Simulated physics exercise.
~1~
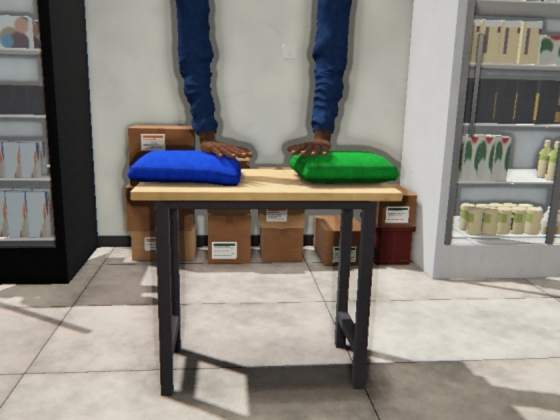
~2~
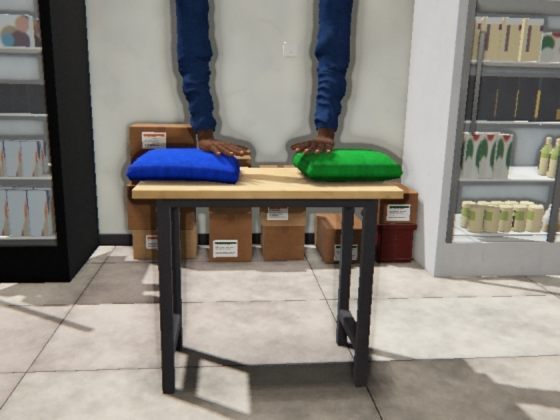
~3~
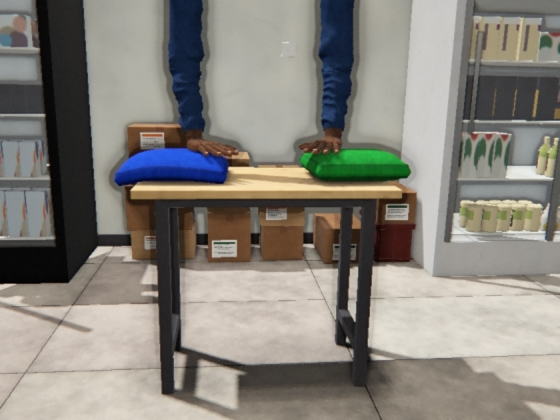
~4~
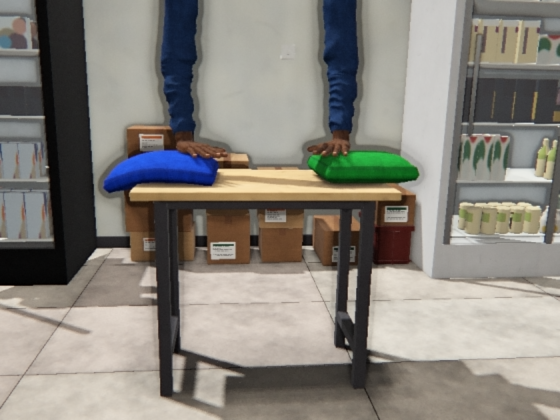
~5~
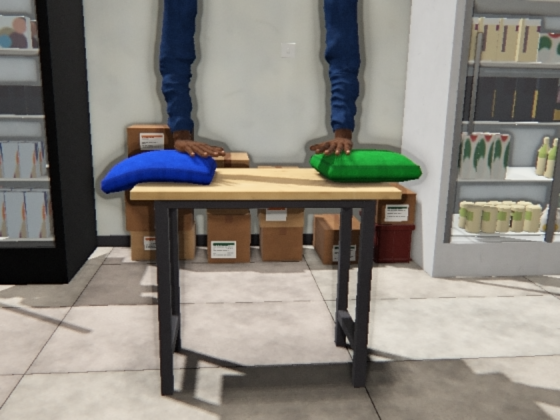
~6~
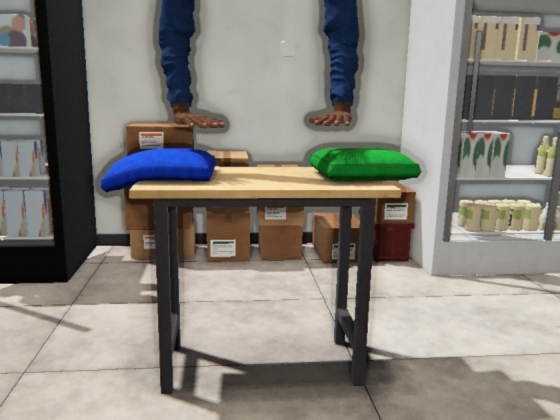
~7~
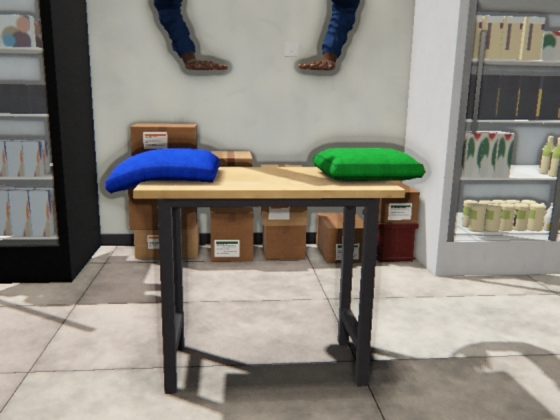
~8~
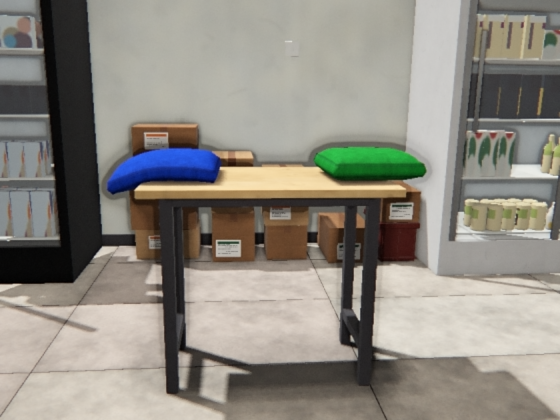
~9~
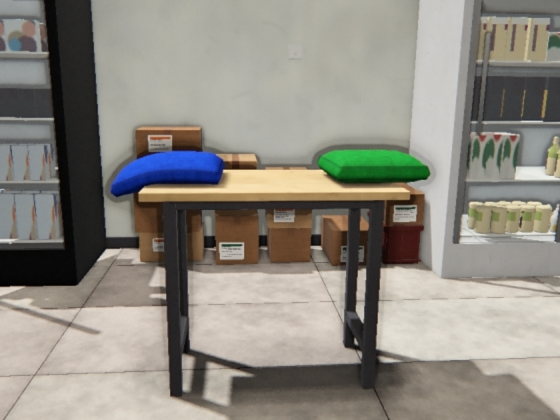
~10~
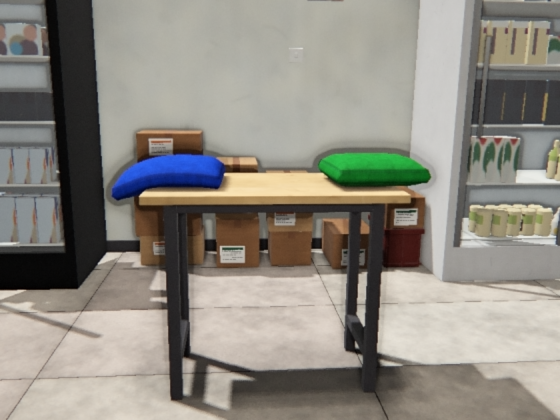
Two hands push a blue and a green cushion apart, then withdraw, leaving both on the table.
